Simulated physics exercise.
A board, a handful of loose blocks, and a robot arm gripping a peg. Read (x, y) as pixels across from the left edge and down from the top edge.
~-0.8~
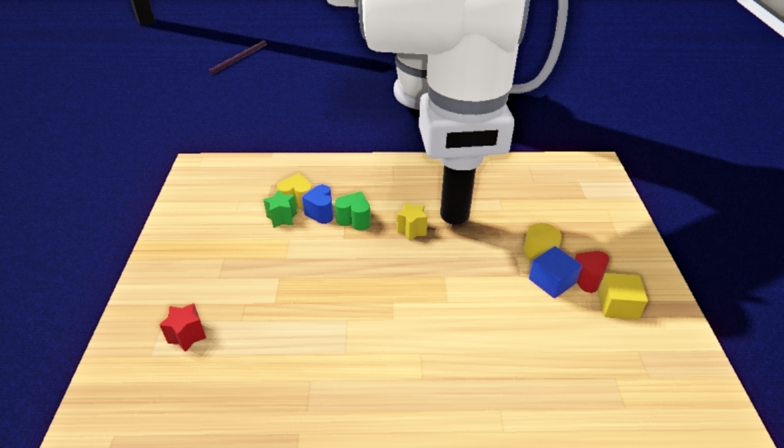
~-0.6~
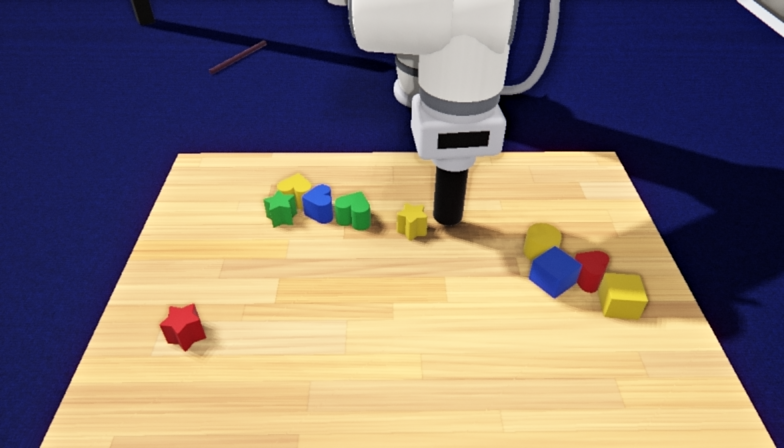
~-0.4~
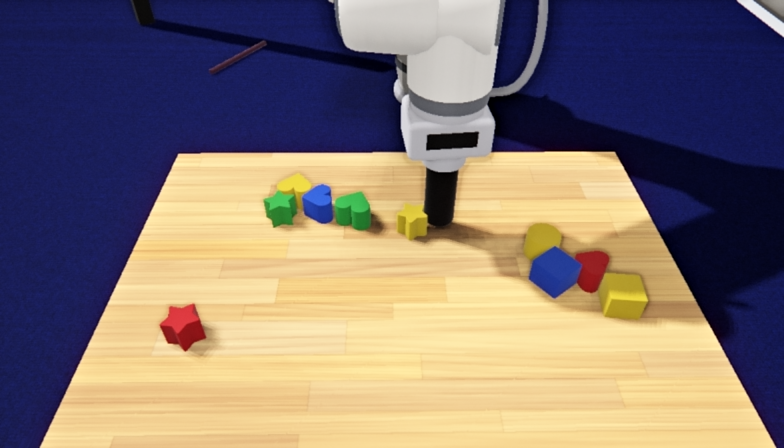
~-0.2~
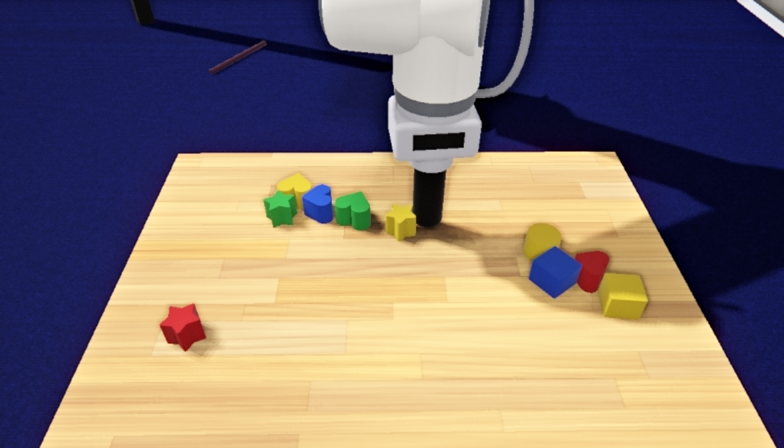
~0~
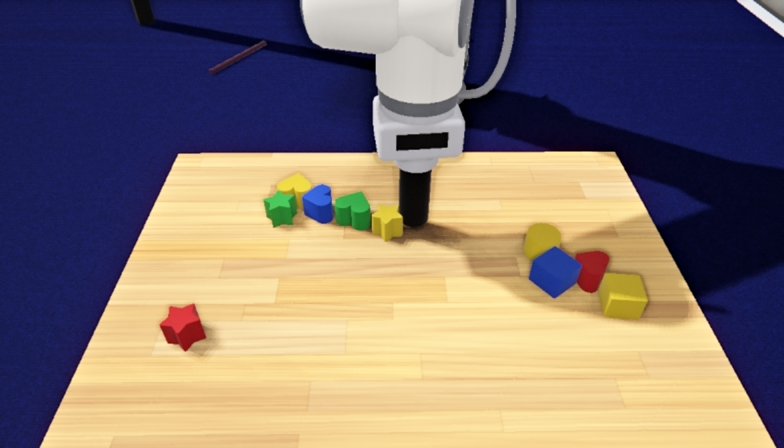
A pale wooden board lies on a dark blue surface, seen from above at a fixed, slanting angle, with a white robot arm reaching down holding a black peg. Yellow, green and blue blocks cluster at upper left, a red star sits at lower left, and yellow, blue and red blocks group at right. The peg slides left, meets the yellow star-shaped block and pushes it left beside the green heart.
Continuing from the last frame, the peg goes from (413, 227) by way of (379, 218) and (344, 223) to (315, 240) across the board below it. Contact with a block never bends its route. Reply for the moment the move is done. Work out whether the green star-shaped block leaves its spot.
It keeps its spot.
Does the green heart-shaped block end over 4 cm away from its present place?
It seems so.
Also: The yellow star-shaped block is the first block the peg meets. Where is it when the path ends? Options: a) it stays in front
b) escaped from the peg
The answer is b.
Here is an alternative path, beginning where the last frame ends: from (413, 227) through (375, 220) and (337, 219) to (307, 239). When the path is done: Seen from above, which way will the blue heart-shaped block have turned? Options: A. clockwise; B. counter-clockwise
Correct choice: A.
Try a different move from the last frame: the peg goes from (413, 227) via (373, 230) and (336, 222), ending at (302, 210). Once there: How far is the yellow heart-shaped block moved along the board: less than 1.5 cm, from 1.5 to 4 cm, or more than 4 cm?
The answer is 1.5 to 4 cm.
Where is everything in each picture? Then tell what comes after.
Tip of the peg (455, 216), middles of tops, green star-shaped block (279, 200), blue heart-shaped block (319, 195), green heart-shaped block (354, 202), yellow star-shaped block (413, 212), in the first frame.
Peg (448, 217), nothing pushed, in the second frame.
Peg (438, 218), nothing pushed, in the third frame.
Peg (427, 219), yellow star-shaped block (401, 212), in the fourth frame.
Peg (413, 219), green star-shaped block (279, 200), blue heart-shaped block (319, 195), green heart-shaped block (354, 202), yellow star-shaped block (388, 213), in the fifth frame.
On the path given first. One third of the way, peg (379, 209); blue heart-shaped block (316, 194); green heart-shaped block (344, 206), turned 30° clockwise; yellow star-shaped block (371, 216), turned 60° anticlockwise.
Two thirds of the way, peg (344, 214); blue heart-shaped block (311, 197), turned 40° clockwise; green heart-shaped block (318, 216), turned 15° anticlockwise; yellow star-shaped block (367, 218), turned 95° anticlockwise.
At the end, peg (314, 231); green star-shaped block unmoved; blue heart-shaped block (311, 197), turned 40° clockwise; green heart-shaped block (286, 233); yellow star-shaped block (367, 218), turned 95° anticlockwise.
